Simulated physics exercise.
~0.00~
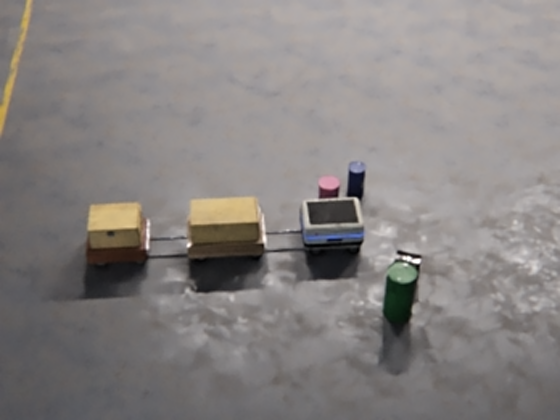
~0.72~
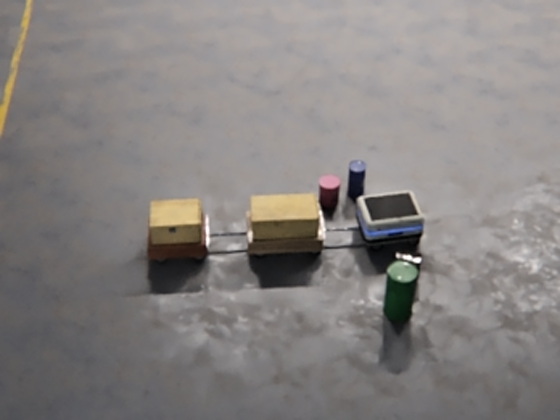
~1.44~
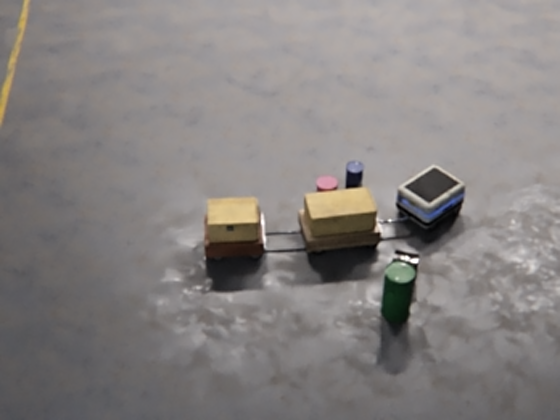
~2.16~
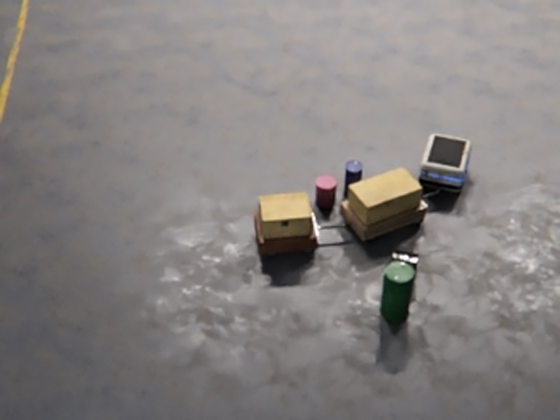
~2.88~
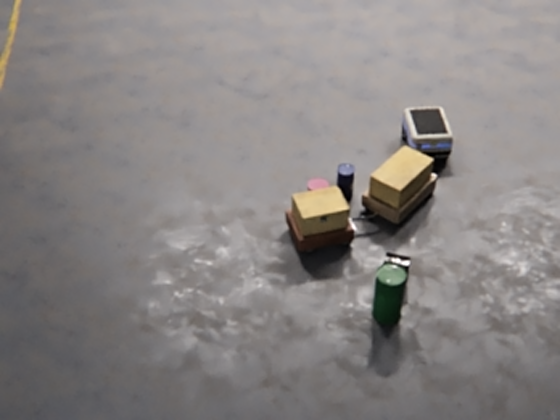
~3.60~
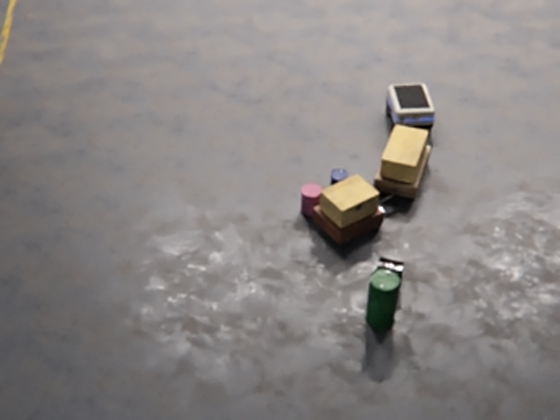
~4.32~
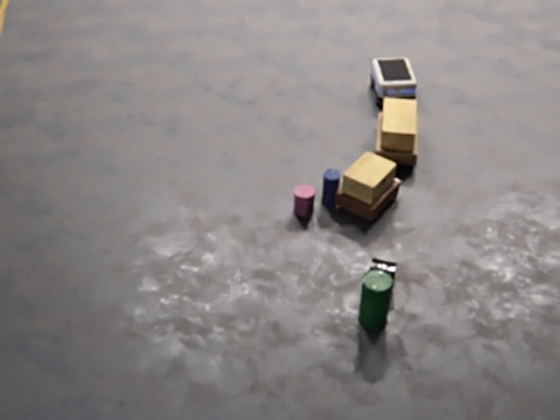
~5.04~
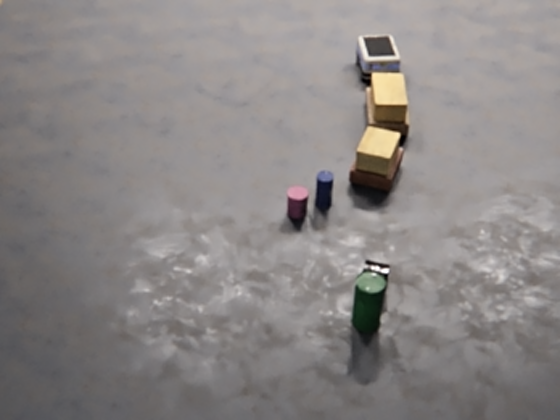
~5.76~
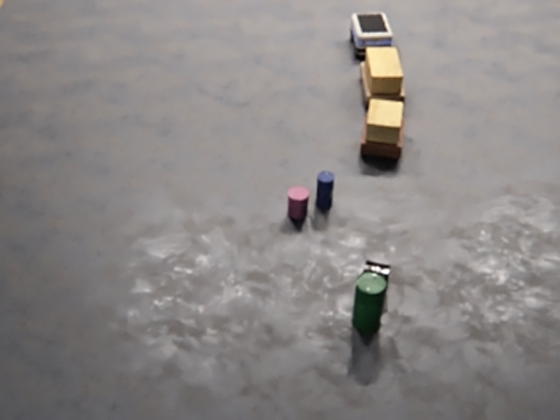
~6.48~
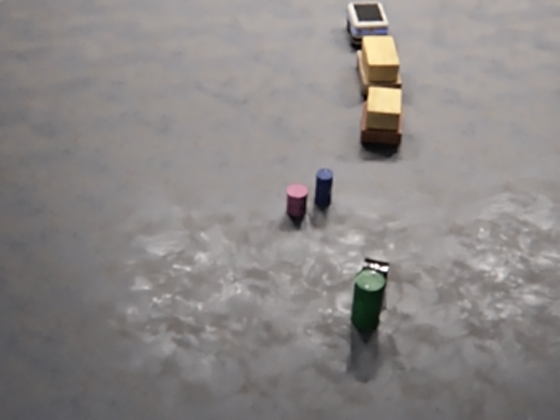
On a grey floor, a small tug pulling two loaded carts rounds a blue canister and heads away, leaving nearby items standing.
